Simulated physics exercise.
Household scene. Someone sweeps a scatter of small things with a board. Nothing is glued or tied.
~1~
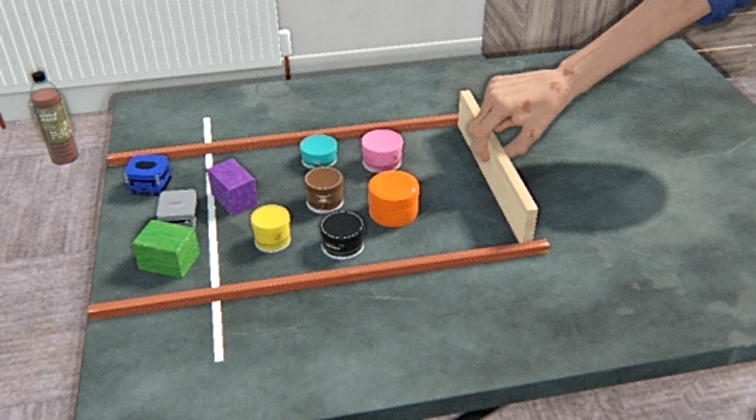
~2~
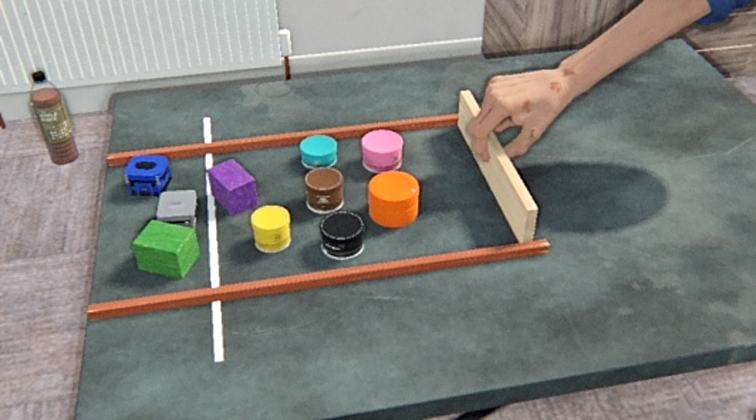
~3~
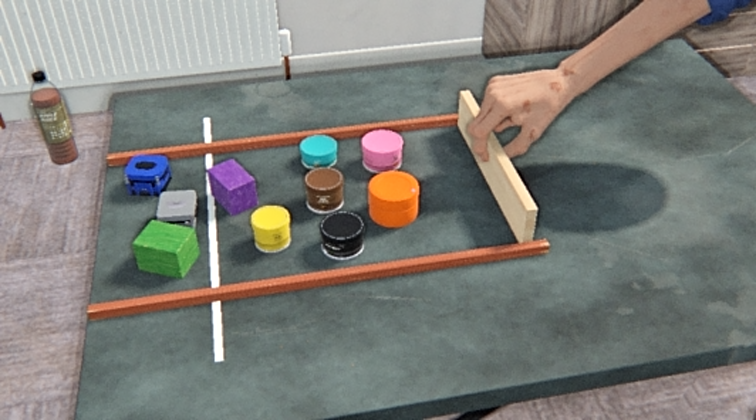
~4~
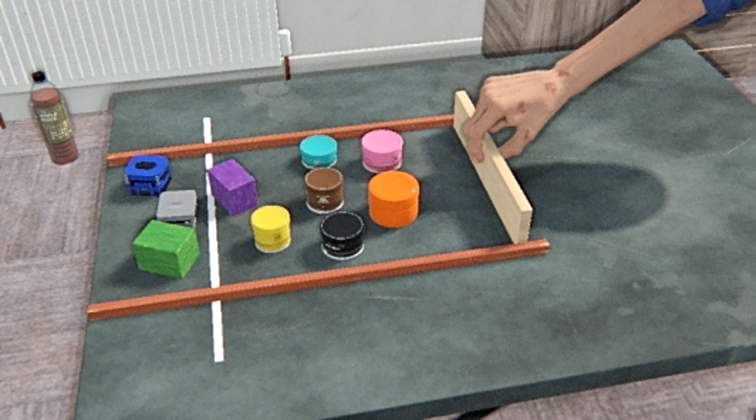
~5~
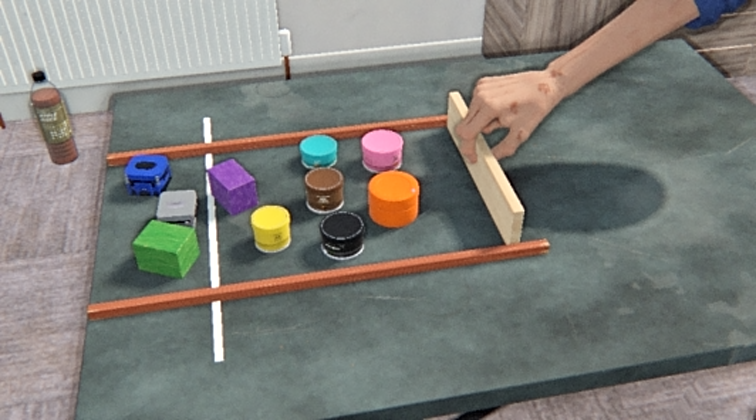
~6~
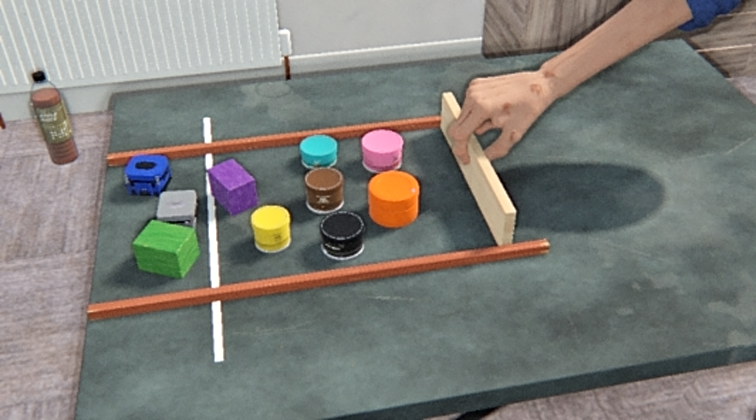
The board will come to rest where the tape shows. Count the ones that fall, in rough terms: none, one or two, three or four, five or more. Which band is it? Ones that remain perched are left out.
Fails to push any off.
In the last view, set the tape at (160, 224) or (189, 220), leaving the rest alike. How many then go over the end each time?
In order, 2 then 1.
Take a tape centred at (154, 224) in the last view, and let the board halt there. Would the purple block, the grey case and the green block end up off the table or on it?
The purple block? It does not stay. The grey case? It does not stay. The green block? It does not stay.
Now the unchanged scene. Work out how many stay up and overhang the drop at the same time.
I count 1 overhanging.
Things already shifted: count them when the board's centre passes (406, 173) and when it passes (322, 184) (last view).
At the first place 2, at the second 6.
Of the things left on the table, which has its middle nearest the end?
That would be the green block.
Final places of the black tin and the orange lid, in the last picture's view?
Black tin: (190, 265); orange lid: (185, 230).
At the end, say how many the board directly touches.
Looks like 5 of them, all told.
Soon after, none off yet; blue case at rest near (149, 175); green block at rest near (167, 249); grey case at rest near (179, 213).
At rest, the number that fall off is zero.
